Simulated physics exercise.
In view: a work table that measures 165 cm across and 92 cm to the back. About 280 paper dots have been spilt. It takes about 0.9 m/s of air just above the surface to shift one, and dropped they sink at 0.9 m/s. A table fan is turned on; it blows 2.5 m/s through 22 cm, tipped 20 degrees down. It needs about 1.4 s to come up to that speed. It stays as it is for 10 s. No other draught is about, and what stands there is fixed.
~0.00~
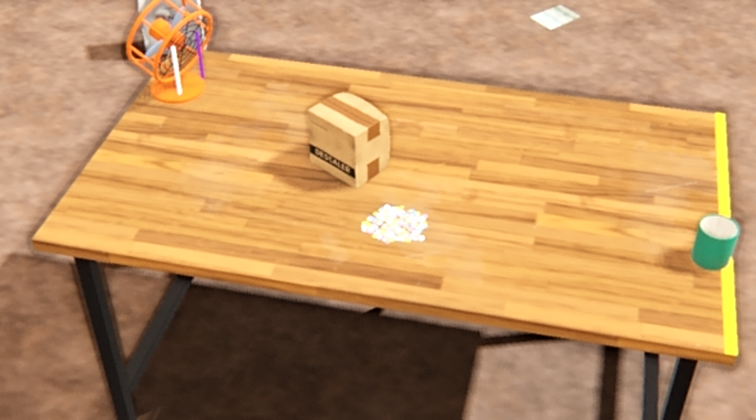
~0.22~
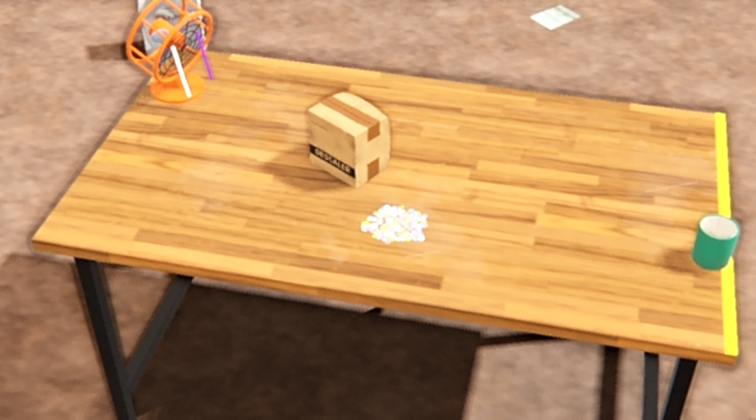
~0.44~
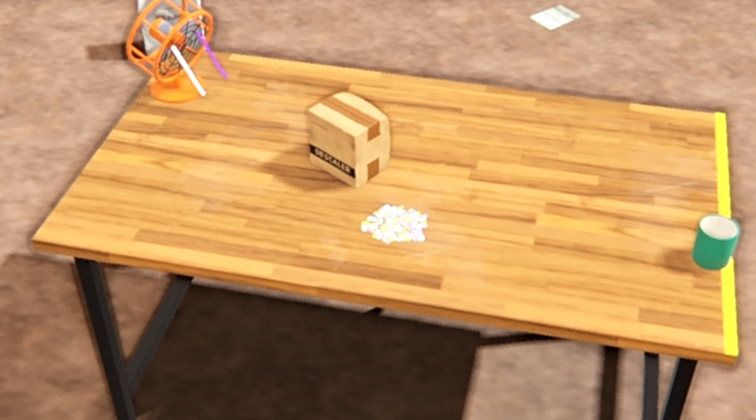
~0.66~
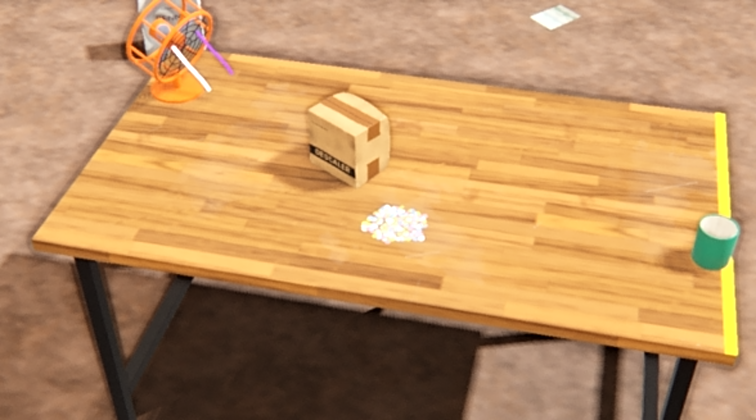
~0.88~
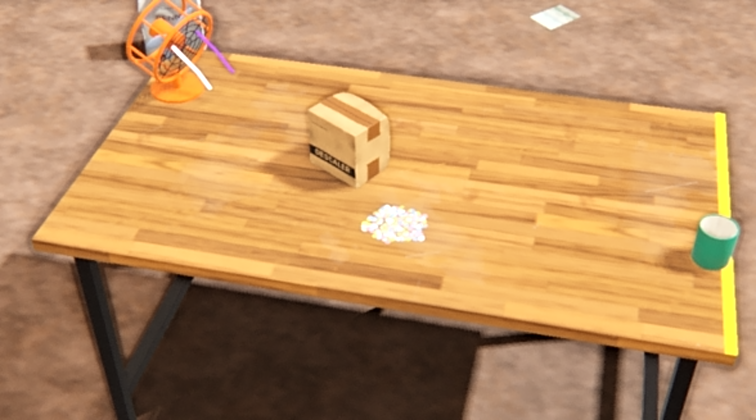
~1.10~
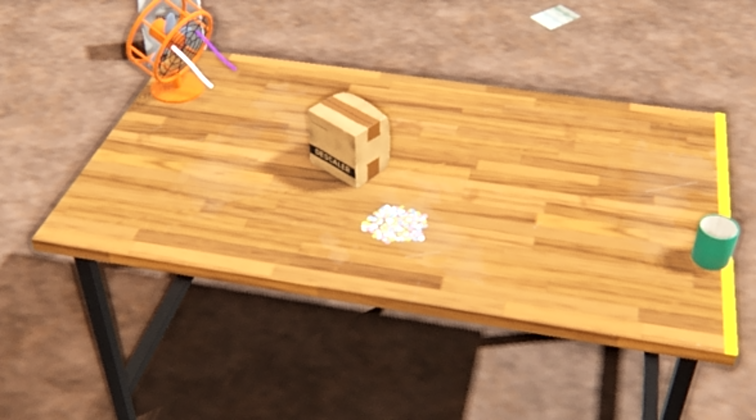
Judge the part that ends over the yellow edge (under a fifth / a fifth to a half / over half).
By then not even a fifth are over the yellow edge.
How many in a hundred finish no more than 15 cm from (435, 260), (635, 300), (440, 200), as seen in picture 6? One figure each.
In turn about 20 %, 0 %, 20 %.
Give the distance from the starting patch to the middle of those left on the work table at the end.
Roughly 0 cm.
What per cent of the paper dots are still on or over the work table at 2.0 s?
Near 100 %.
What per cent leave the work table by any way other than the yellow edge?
About 40 %.
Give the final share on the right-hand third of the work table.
About 1 %.
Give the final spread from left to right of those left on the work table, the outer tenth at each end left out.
Roughly 20 cm.
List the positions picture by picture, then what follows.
The middle of the paper dots is near (395, 223), none has stirred yet and the mouth of the table fan is at (170, 38), in the first picture.
The middle of the paper dots is near (395, 223), none has stirred yet and the yellow edge is centred on (730, 219), in the second picture.
The middle of the paper dots is near (395, 223), none has stirred yet, the top of a box is at (349, 112) and the top of a mug is at (720, 227), in the third picture.
The middle of the paper dots is near (395, 223) and none has stirred yet, in the fourth picture.
The middle of the paper dots is near (395, 223) and none has stirred yet, in the fifth picture.
The middle of the paper dots is near (395, 223) and none has stirred yet, in the sixth picture.
After 2.0 s, 99 % are on the move or not yet settled, 0 % are over the yellow edge; the middle of those still in play is near (396, 225).
After 3.2 s, 93 % are on the move or not yet settled, 0 % are over the yellow edge; the middle of those still in play is near (393, 224).
After 5.5 s, 78 % are on the move or not yet settled, 0 % are over the yellow edge; the middle of those still in play is near (395, 223).
After 10.0 s, at the end, 0 % are over the yellow edge; the middle of those still in play is near (389, 222).
